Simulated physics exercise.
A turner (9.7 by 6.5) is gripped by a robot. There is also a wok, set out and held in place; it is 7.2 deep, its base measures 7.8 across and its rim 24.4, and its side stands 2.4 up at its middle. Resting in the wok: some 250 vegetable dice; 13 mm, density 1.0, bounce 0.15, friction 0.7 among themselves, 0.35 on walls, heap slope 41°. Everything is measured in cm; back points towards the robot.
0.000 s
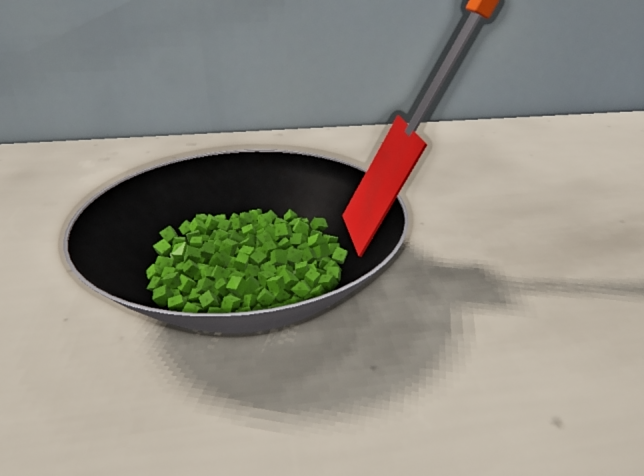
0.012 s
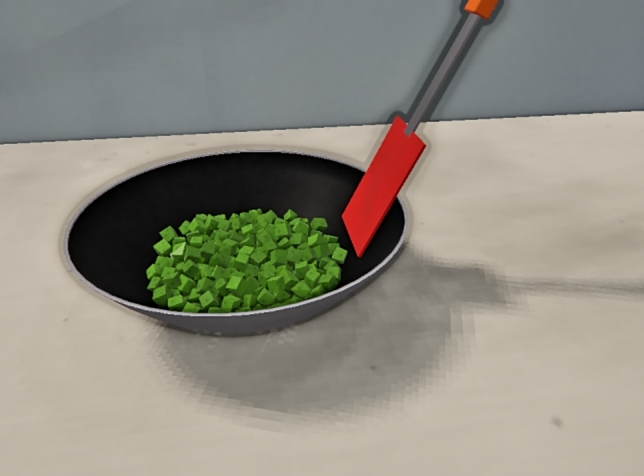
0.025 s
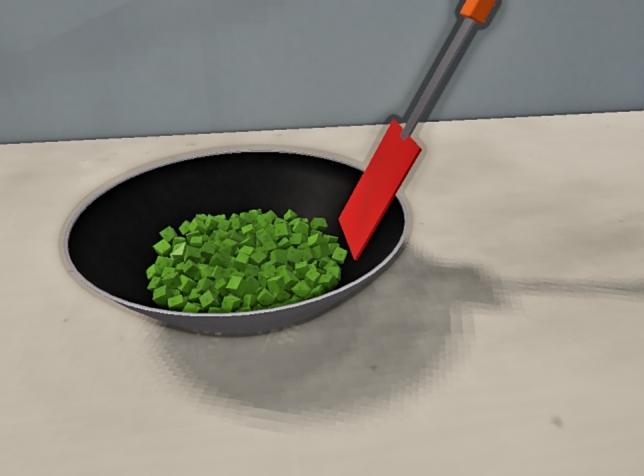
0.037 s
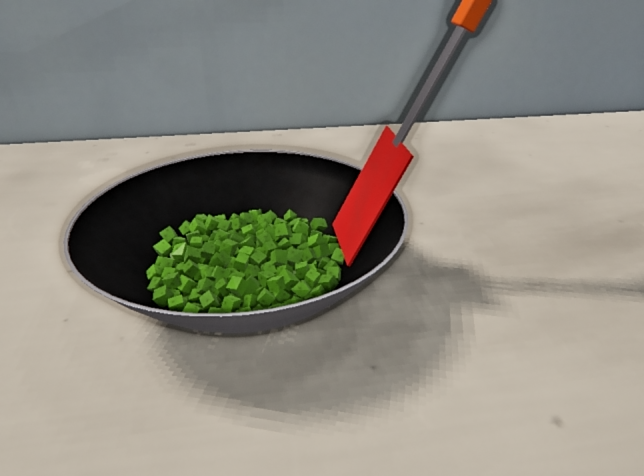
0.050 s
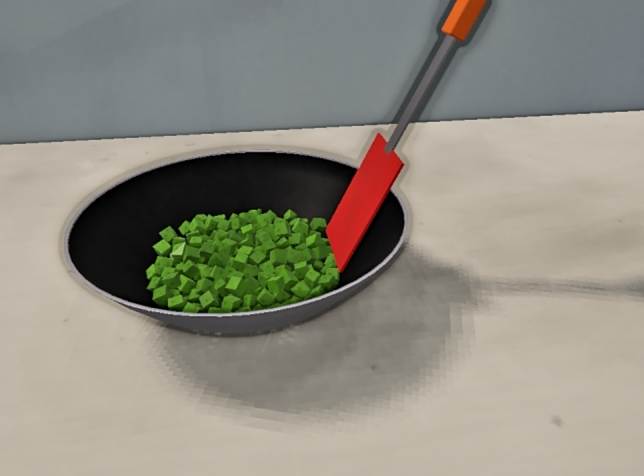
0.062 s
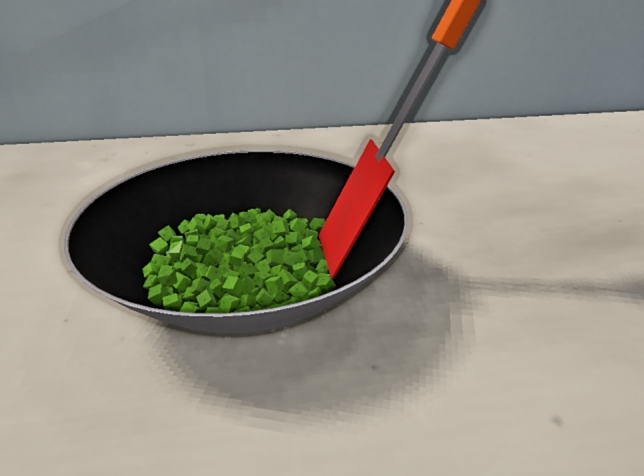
A black wok holds green cubes as a red turner slides down-left and nudges them slightly.
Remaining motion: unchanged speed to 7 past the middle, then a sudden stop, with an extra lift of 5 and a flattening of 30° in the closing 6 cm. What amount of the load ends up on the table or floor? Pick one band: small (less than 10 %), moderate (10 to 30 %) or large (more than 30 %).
Moderate.
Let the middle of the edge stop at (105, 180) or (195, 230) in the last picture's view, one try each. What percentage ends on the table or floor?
Respectively about 40 and 0 percent end on the table or floor.
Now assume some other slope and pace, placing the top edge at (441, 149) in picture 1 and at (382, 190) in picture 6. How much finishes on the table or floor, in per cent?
Around 35 per cent finishes there.
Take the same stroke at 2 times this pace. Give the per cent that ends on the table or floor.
I'd put it around 40 per cent.
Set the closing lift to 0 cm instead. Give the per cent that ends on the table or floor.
Result: Approx. 20 %.
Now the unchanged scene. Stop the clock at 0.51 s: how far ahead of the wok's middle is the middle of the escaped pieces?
Roughly 16 cm.
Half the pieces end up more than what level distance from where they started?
Somewhere around 6 centimetres, I'd say.
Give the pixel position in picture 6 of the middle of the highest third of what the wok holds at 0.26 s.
The middle sits at approx. (124, 227).
By 0.16 s, sloping 64°, highest piece 7 above the table; 252 in the wok.
By 0.26 s, sloping 51°, highest piece 10 above the table; 242 in the wok, 10 on the blade or in flight.
By 0.51 s, sloping 34°, highest piece 8 above the table; 199 in the wok, 44 on the table or floor, 9 on the blade or in flight.
By 1.56 s, sloping 34°, highest piece 7 above the table; 198 in the wok, 54 on the table or floor.
Final count, 198 in the wok, 54 on the table or floor. That is 21 % on the table or floor.
